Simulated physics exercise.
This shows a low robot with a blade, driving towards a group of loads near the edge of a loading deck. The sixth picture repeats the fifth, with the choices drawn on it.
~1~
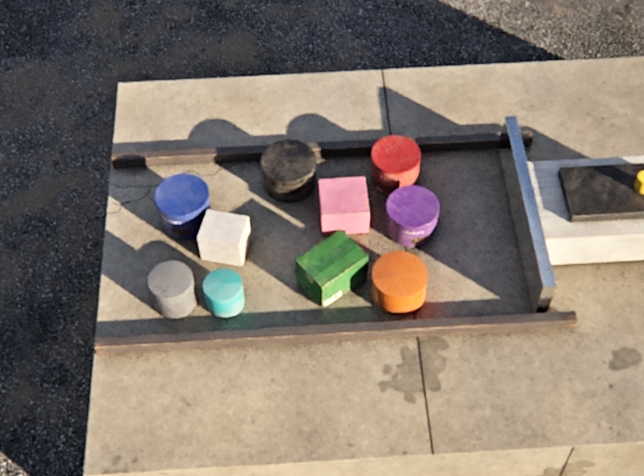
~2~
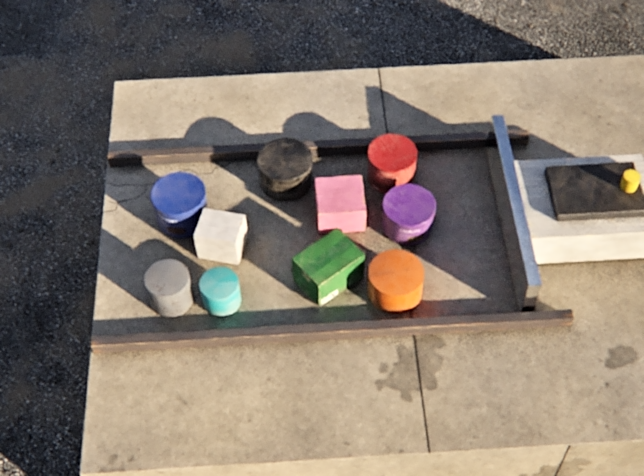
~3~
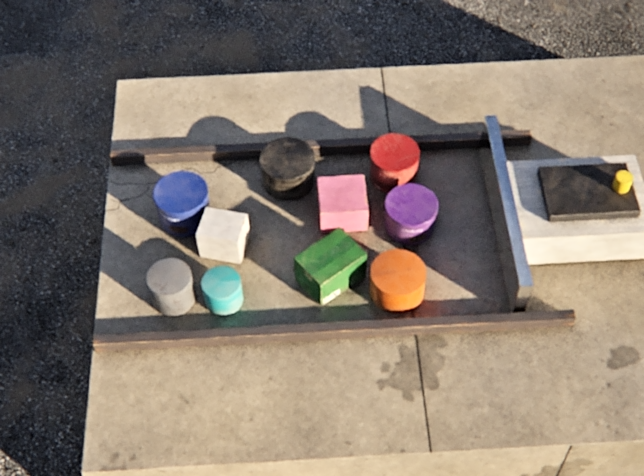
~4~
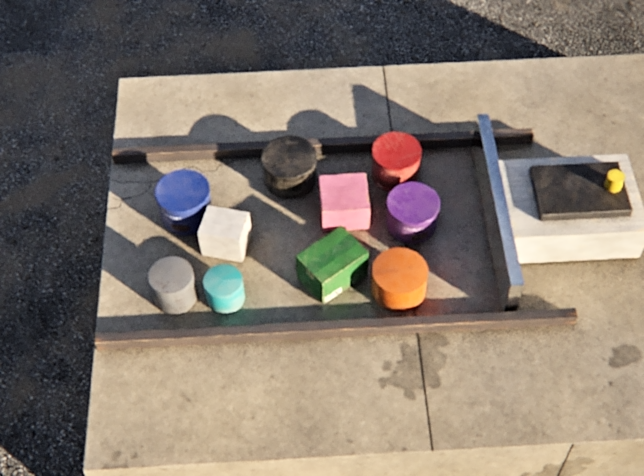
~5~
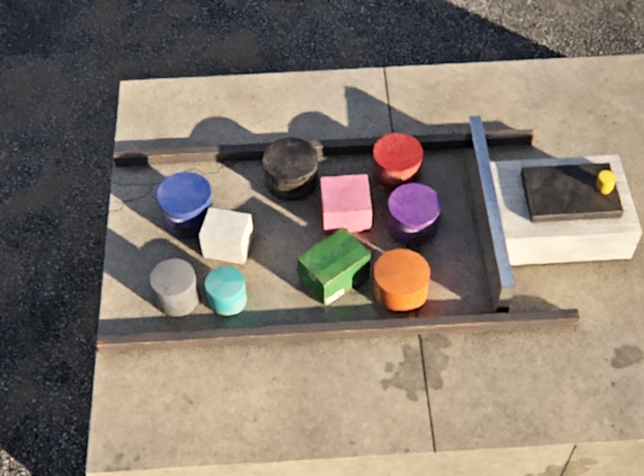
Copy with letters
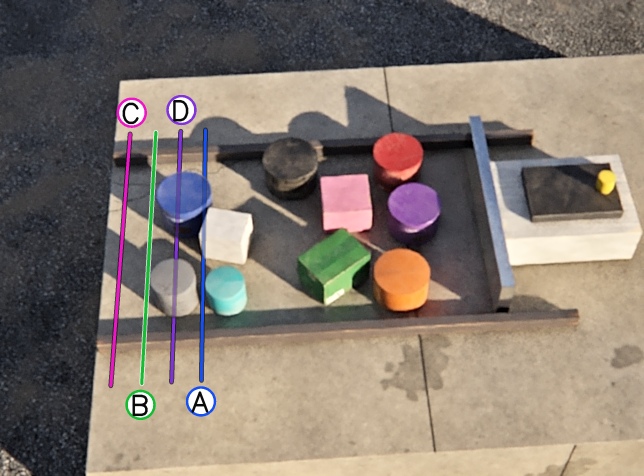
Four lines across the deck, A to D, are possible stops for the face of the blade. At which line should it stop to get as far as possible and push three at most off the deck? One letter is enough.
At A, and not beyond.
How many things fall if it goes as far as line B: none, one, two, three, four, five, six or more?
In all, six or more.
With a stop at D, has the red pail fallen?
No.
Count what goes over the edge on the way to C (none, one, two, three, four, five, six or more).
Six or more.
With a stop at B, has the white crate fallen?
Yes.
On the marked copy, A at (204, 244); B at (149, 247); C at (121, 248); D at (177, 245).
Following A. Soon after the start, robot (462, 197); black pail (287, 167); red pail (349, 167).
Later, robot (358, 203); grey canister (158, 288); blue pail (163, 205).
In the end, robot (279, 207); grey canister over the edge; blue pail over the edge; two fallen.
As for the rest, B drops seven; C drops ten; D drops four.
